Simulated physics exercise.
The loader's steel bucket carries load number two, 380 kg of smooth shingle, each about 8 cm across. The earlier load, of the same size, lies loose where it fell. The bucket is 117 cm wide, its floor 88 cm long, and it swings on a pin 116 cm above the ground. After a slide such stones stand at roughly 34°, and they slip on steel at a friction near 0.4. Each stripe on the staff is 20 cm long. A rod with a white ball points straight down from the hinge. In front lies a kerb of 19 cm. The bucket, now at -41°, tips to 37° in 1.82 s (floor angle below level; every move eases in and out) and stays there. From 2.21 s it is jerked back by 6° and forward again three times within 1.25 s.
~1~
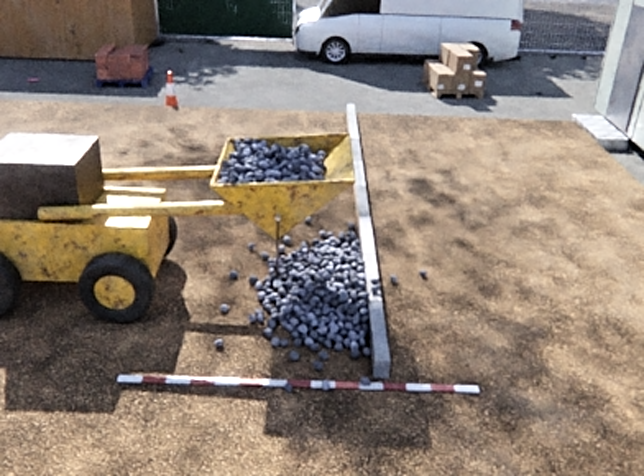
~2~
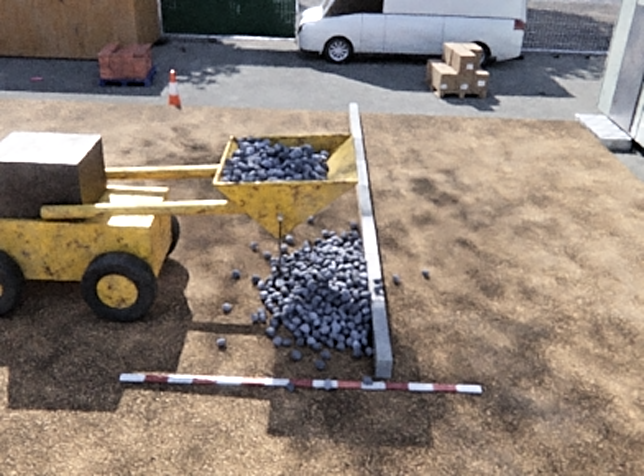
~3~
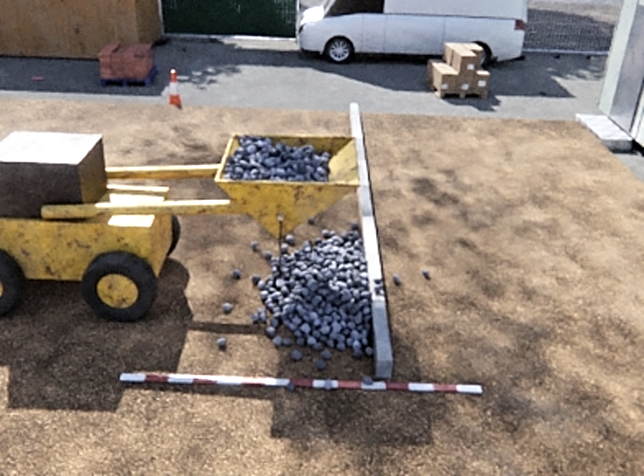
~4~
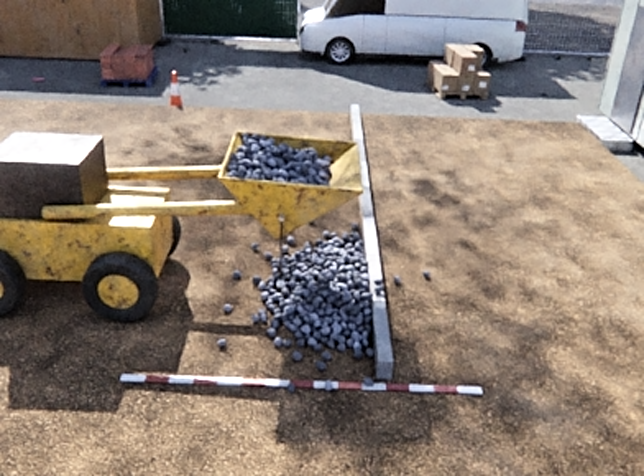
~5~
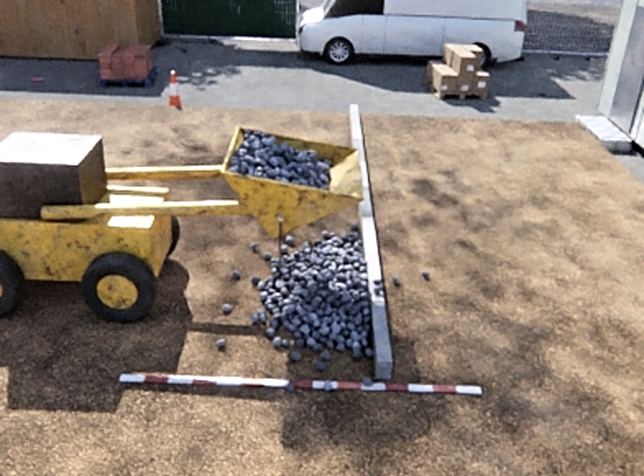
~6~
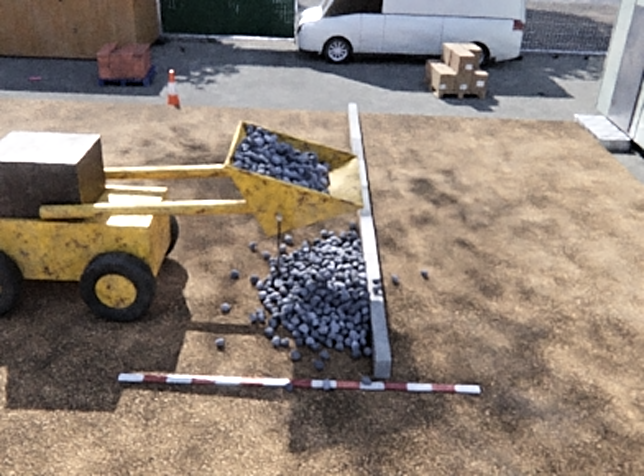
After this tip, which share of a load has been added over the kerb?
Close to 53 parts in a hundred.
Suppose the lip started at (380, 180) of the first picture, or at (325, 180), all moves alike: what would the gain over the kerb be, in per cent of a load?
About 85 and 20 per cent.
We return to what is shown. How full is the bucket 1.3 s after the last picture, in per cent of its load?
It holds some 25 per cent.
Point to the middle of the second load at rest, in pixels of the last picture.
Around (384, 286).
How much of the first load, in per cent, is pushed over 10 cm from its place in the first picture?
Roughly 0 per cent of them.
Then, 0.8 s after the last picture the floor is at 25°; in per cent of one load, 99 in the bucket, 101 on this side of the kerb; the foremost stones are at (378, 272).
Then, 1.3 s after the last picture the floor is at 37°; in per cent of one load, 27 in the bucket, 158 on this side of the kerb, 15 over the kerb; the foremost stones are at (422, 287).
Then, 3.3 s after the last picture the floor is at 37°; in per cent of one load, 0 in the bucket, 147 on this side of the kerb, 53 over the kerb; the foremost stones are at (531, 291).
Then, 6.0 s after the last picture the floor is at 37°; in per cent of one load, 0 in the bucket, 147 on this side of the kerb, 53 over the kerb; the foremost stones are at (531, 291). Net gain over the kerb, 53.
